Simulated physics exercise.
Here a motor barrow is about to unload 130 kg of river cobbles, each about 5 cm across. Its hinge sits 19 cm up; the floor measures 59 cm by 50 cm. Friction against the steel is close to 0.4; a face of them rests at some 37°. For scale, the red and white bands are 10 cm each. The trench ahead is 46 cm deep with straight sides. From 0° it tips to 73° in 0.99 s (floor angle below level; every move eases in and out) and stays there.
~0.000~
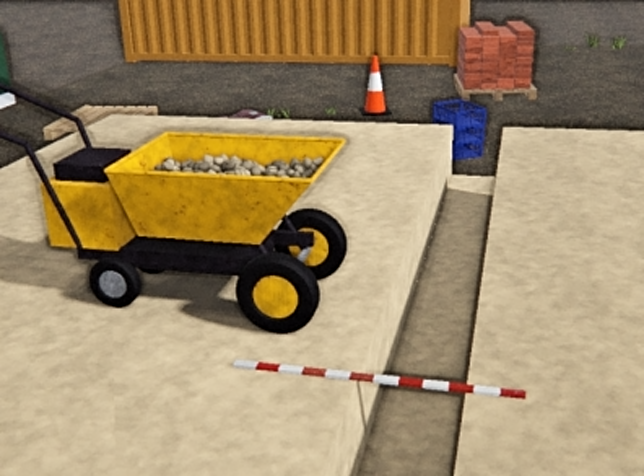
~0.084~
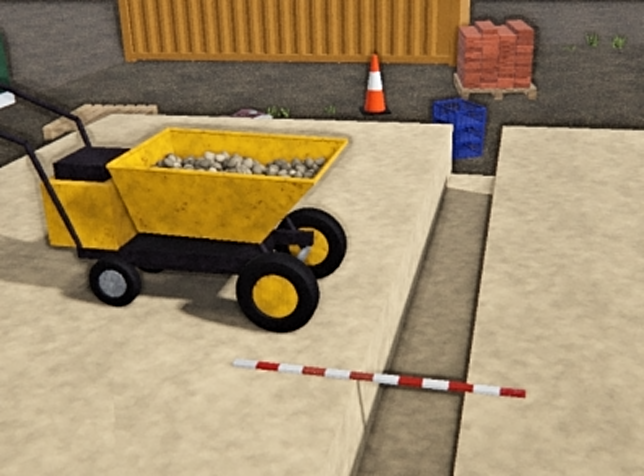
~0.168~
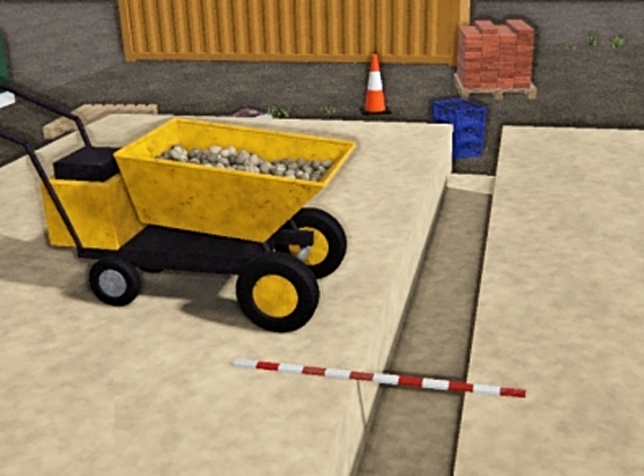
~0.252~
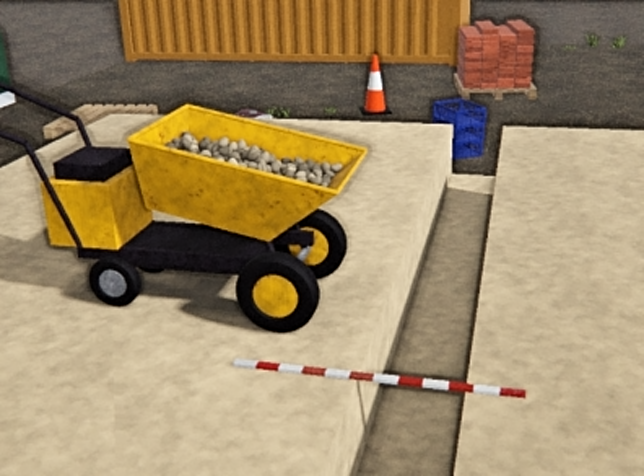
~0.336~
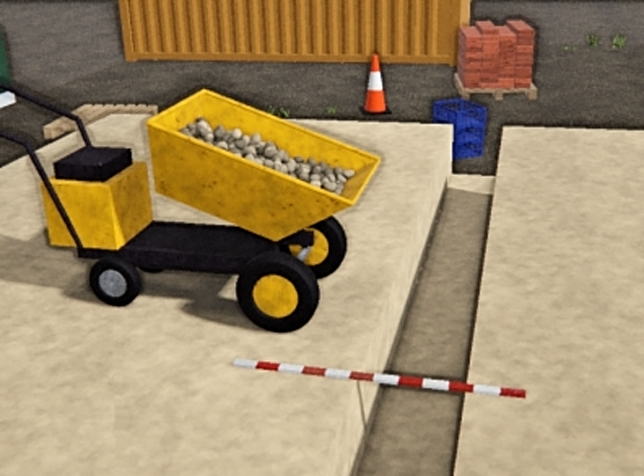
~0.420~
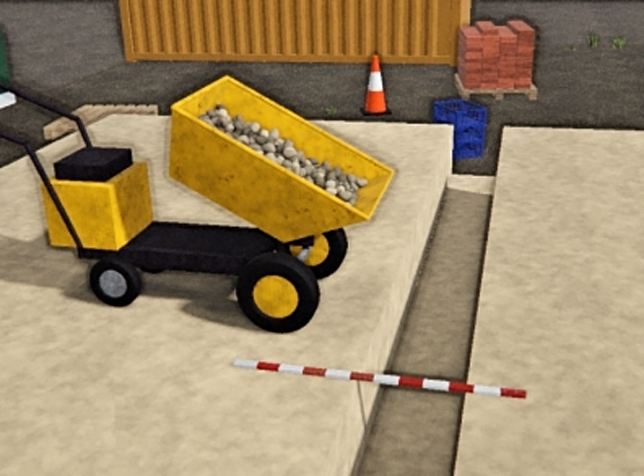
A yellow motor barrow's skip loaded with grey stones tilting steadily down to the right beside a narrow straight-sided trench.
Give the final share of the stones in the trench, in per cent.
Close to 72 in a hundred.
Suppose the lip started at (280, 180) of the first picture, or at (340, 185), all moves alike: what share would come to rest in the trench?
About 95 and 40 per cent.
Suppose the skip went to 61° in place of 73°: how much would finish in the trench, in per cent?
In that case some 65 per cent.
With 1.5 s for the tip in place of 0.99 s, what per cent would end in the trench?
In that case some 80 per cent.
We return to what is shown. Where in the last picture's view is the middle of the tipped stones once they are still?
Near (453, 386).
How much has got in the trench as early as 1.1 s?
About 30 per cent by then.
After 0.7 s the floor is at 61°; 100 % in the skip; the foremost stones are at (400, 251).
After 1.1 s the floor is at 73°; 63 % in the skip, 30 % in the trench, 7 % past the trench; the foremost stones are at (508, 319).
After 1.4 s the floor is at 73°; 18 % in the skip, 53 % in the trench, 28 % past the trench; the foremost stones are past the picture's edge.
After 3.4 s the floor is at 73°; 0 % in the skip, 72 % in the trench, 28 % past the trench; the foremost stones are past the picture's edge.
